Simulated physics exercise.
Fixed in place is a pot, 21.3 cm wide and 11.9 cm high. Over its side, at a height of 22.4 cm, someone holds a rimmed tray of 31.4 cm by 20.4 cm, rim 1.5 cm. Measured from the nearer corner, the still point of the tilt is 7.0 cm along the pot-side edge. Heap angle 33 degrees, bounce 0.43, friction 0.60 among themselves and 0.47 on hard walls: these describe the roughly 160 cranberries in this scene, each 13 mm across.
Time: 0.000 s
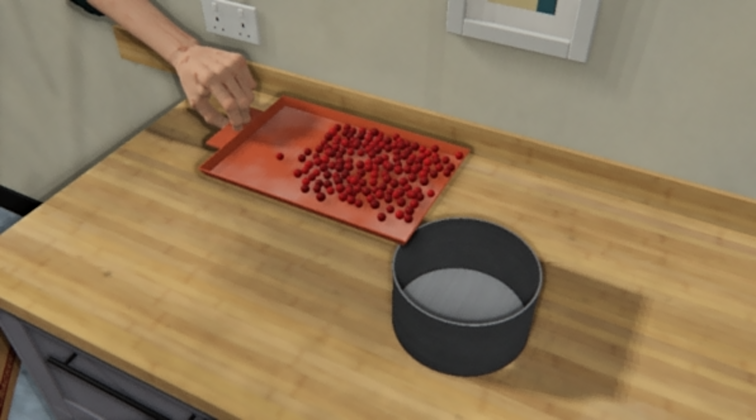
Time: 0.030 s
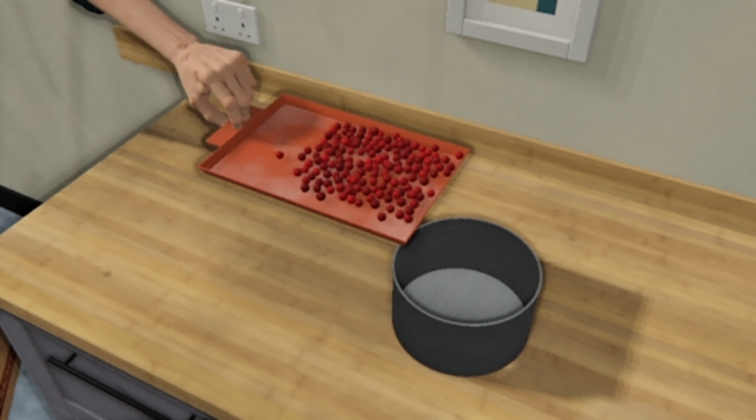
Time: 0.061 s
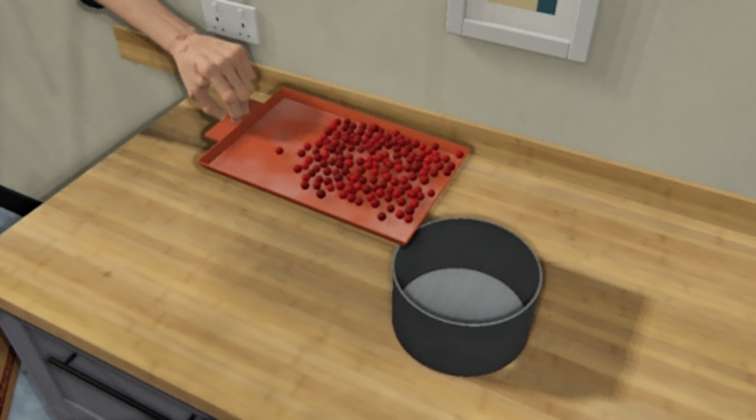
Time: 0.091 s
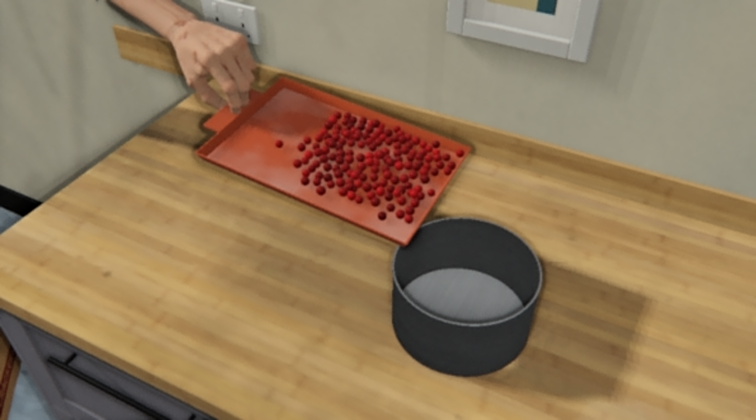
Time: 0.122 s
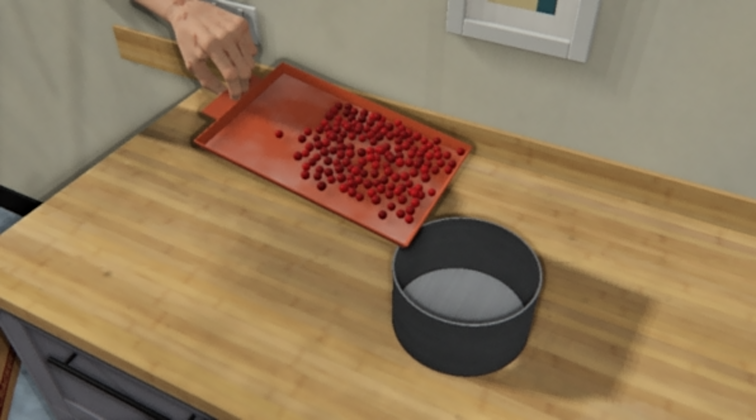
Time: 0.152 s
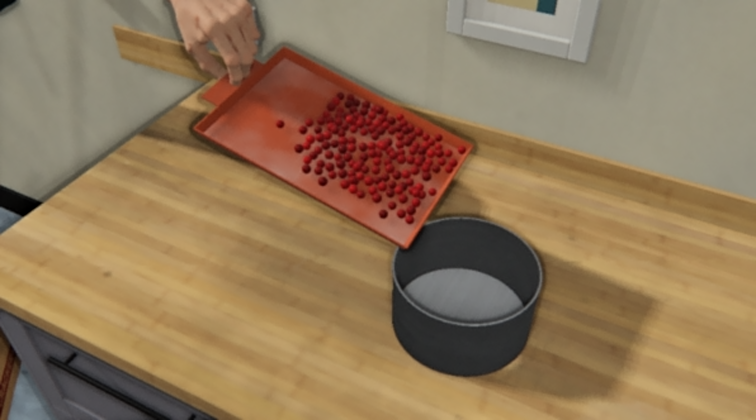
A hand slowly raises the handle end of a red tray of berries beside a dark pot.
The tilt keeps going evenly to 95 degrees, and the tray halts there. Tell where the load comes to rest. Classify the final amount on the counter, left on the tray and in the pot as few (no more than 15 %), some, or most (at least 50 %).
Counter: Some. Tray: Few. Pot: Most.
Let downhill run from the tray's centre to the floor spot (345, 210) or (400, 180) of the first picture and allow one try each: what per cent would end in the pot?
Estimate: Some 20 % and some 85 % respectively.
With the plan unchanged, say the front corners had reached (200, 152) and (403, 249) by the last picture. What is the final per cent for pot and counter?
Final per cent - pot 20, counter 80.
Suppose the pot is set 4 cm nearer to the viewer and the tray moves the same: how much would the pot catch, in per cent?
Result after the change: About 95 in a hundred.
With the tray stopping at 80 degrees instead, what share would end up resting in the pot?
I'd expect some 70 per cent in the pot.
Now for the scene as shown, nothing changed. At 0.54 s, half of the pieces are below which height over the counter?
Roughly 24 centimetres, give or take.
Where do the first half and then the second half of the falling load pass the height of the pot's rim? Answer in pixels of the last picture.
First half close to (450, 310), second half close to (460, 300).
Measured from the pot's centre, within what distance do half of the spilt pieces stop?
Distance: Roughly 22 cm.
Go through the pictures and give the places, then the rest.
The first frame shows tray tilt 0 degrees, front corners at (205, 167) and (403, 237); middle of the pieces at (375, 169); pot at (466, 267).
The second frame shows tray tilt 1 degrees, front corners at (205, 165) and (404, 237); middle of the pieces at (375, 168).
The third frame shows tray tilt 3 degrees, front corners at (204, 160) and (404, 237); middle of the pieces at (375, 166).
The fourth frame shows tray tilt 6 degrees, front corners at (202, 152) and (404, 238), lowest corner right front; middle of the pieces at (376, 163).
The fifth frame shows tray tilt 11 degrees, front corners at (201, 140) and (405, 240), lowest corner right front; middle of the pieces at (377, 159).
The sixth frame shows tray tilt 16 degrees, front corners at (201, 128) and (405, 242), lowest corner right front; middle of the pieces at (378, 154); pot at (466, 267). Its pace works out near 170 degrees a second.
After 0.39 s, tilt 57 degrees; the tray holds 100 %, the pot 0 %.
After 0.54 s, tilt 83 degrees; the tray holds 75 %, the pot 0 %.
After 0.82 s, tilt 95 degrees; the tray holds 0 %, the pot 65 %.
In the end, at 1.5 s, counter 30 %, tray 0 %, pot 70 %.
